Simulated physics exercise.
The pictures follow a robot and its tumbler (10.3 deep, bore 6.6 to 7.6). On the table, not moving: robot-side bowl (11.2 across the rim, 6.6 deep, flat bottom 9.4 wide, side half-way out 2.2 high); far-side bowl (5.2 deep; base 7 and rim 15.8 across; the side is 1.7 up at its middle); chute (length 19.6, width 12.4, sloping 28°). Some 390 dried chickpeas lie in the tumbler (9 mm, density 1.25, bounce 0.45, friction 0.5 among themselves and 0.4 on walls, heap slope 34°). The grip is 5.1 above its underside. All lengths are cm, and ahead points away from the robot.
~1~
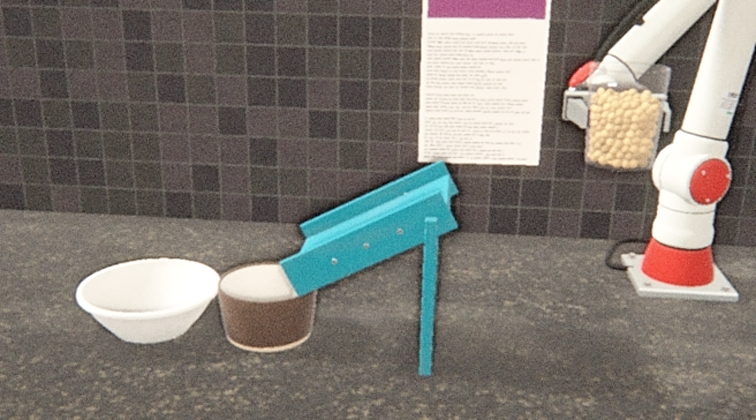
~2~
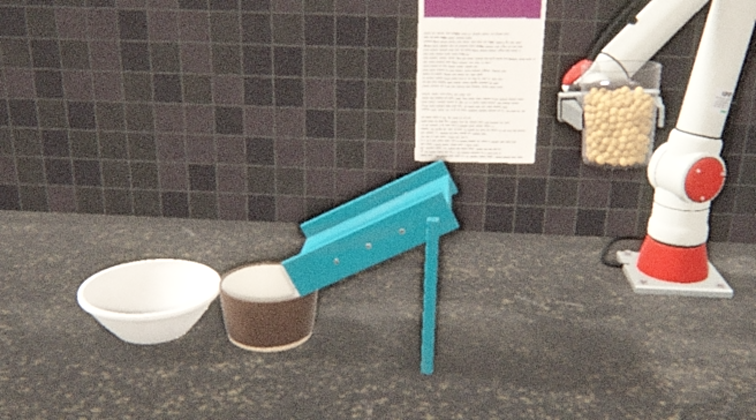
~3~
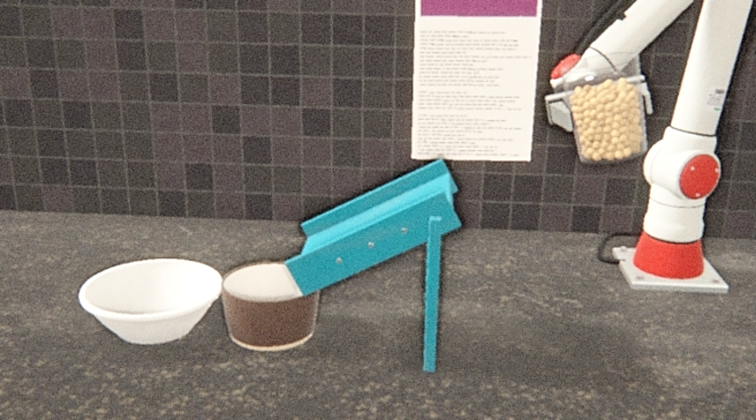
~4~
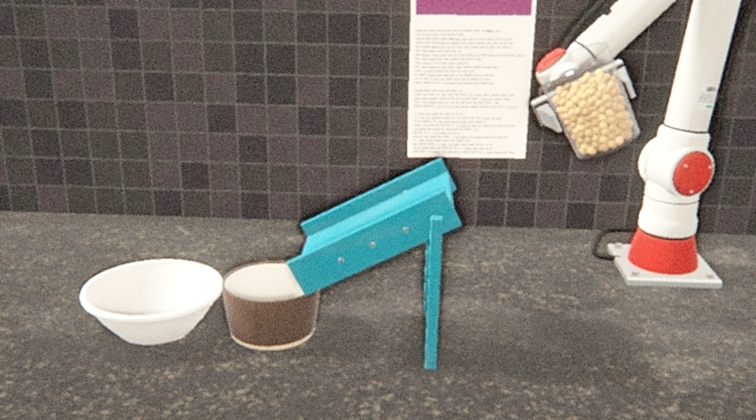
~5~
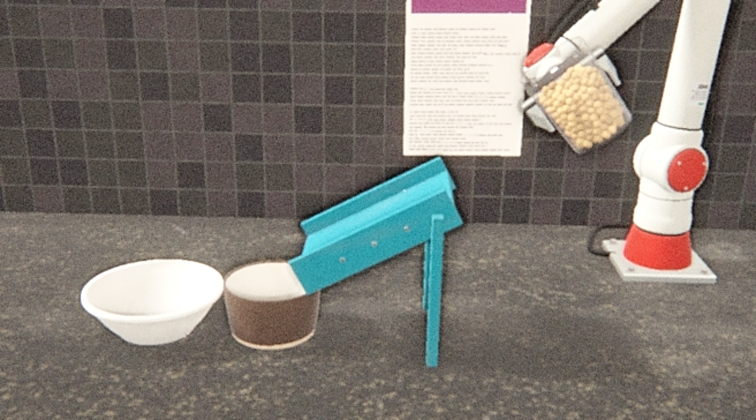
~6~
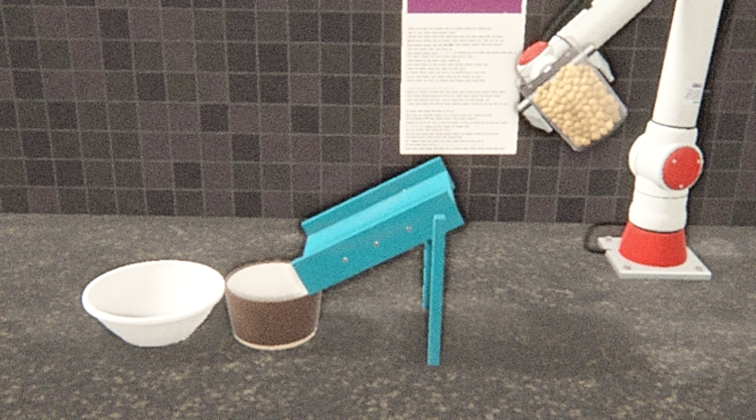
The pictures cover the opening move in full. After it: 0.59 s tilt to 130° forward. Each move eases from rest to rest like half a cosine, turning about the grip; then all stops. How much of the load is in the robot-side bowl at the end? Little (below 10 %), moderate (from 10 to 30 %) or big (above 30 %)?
Answer: Little; below 10 % of the dried chickpeas finish in the robot-side bowl.
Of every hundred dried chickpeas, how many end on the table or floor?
Some 100 per cent.
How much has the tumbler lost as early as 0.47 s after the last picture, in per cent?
Near 10 per cent so far.
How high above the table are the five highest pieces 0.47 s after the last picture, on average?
Roughly 34 cm.
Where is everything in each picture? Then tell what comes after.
In the first frame, the tumbler middle at (624, 117), level; upper third of the load around (625, 107), from x 590 to 655, top at y 90; 392 in the tumbler.
In the second frame, the tumbler middle at (618, 116), tilted 4° forward; upper third of the load around (620, 105), from x 590 to 650, top at y 90.
In the third frame, the tumbler middle at (606, 110), tilted 15° forward; upper third of the load around (609, 101), from x 575 to 640, top at y 80.
In the fourth frame, the tumbler middle at (591, 104), tilted 28° forward; upper third of the load around (594, 94), from x 555 to 630, top at y 75.
In the fifth frame, the tumbler middle at (578, 98), tilted 39° forward; upper third of the load around (582, 89), from x 540 to 620, top at y 70.
In the sixth frame, the tumbler middle at (573, 97), tilted 43° forward; upper third of the load around (577, 88), from x 540 to 615, top at y 70; 392 in the tumbler.
Then, 0.24 s on, tilted 73° forward, highest piece 34 above the table; 392 in the tumbler.
Then, 0.47 s on, tilted 122° forward, highest piece 33 above the table; 360 in the tumbler, 32 on the chute or in flight.
Then, 0.79 s on, tilted 130° forward, highest piece 24 above the table; 276 on the table or floor, 10 in the tumbler, 106 on the chute or in flight.
Then, 1.84 s on, tilted 130° forward, highest piece 1 above the table; 392 on the table or floor.
In the end, 392 on the table or floor. That is 0 % in the robot-side bowl.
